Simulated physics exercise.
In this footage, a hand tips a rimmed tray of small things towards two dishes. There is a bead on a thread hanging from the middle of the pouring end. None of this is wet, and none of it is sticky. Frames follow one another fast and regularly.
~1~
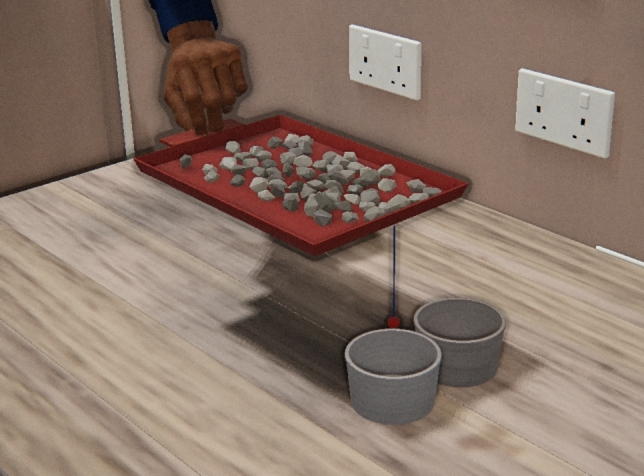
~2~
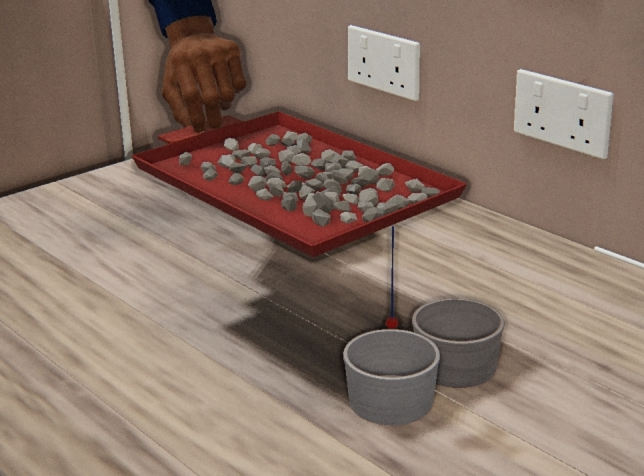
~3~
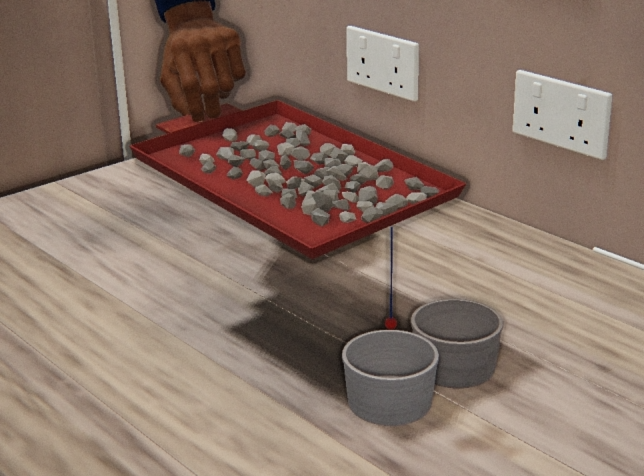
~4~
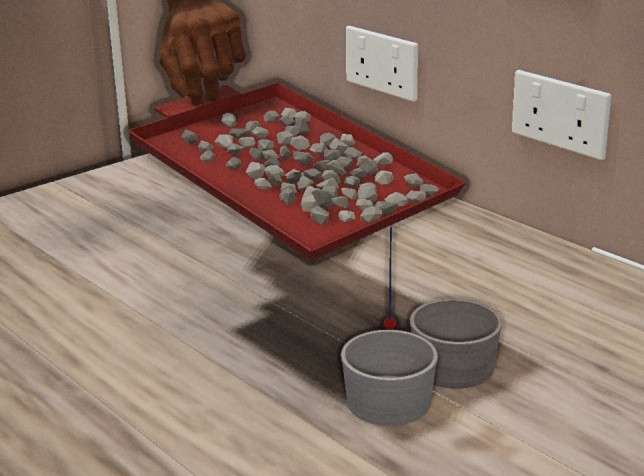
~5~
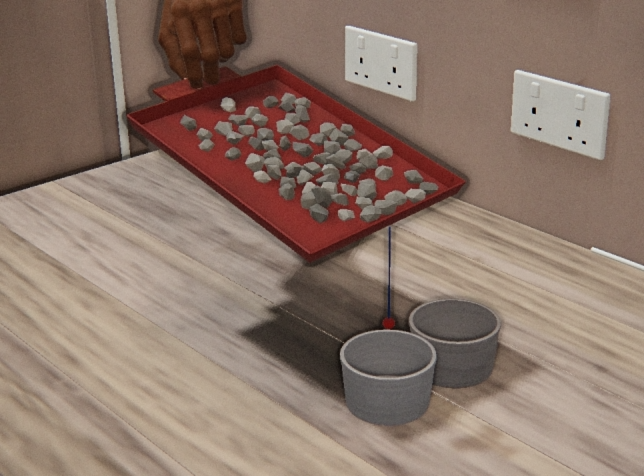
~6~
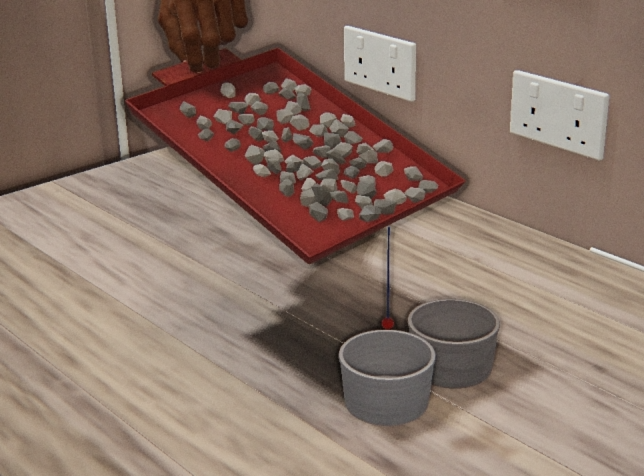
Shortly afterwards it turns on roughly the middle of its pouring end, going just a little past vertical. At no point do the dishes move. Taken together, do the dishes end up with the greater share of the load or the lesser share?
They end up with the lesser share.
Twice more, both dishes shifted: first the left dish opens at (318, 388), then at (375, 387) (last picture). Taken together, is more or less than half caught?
For the two tries in order: Exceeding half, exceeding half.
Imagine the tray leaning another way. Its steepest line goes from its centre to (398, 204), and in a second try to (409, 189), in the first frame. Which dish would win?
So, the dish at the right the first time round, the dish at the right the second.
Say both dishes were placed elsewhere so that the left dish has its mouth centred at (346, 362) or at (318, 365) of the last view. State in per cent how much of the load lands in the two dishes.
Trial 1 around 40 percent, trial 2 around 20 percent.
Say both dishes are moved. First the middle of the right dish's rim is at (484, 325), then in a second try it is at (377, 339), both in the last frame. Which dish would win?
The one at left the first time, the one at left the second.
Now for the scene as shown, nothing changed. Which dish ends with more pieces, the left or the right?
In the end, the left-side dish gets more.
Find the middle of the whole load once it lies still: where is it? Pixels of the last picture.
The centre comes to rest near (369, 425).
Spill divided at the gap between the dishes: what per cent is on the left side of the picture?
It works out at some 70 percent.
Soon, tray tipped steeply; most on the tray; a small part in the air.
A while on, tray tipped right over; about a quarter on the tray; about a quarter in the left dish; about half outside both; a small part in the air.
Towards the end, tray tipped past a quarter turn; about a third in the left dish; about two thirds outside both.
Finally, tray tipped past a quarter turn; about a third in the left dish; none in the right dish; about two thirds outside both.
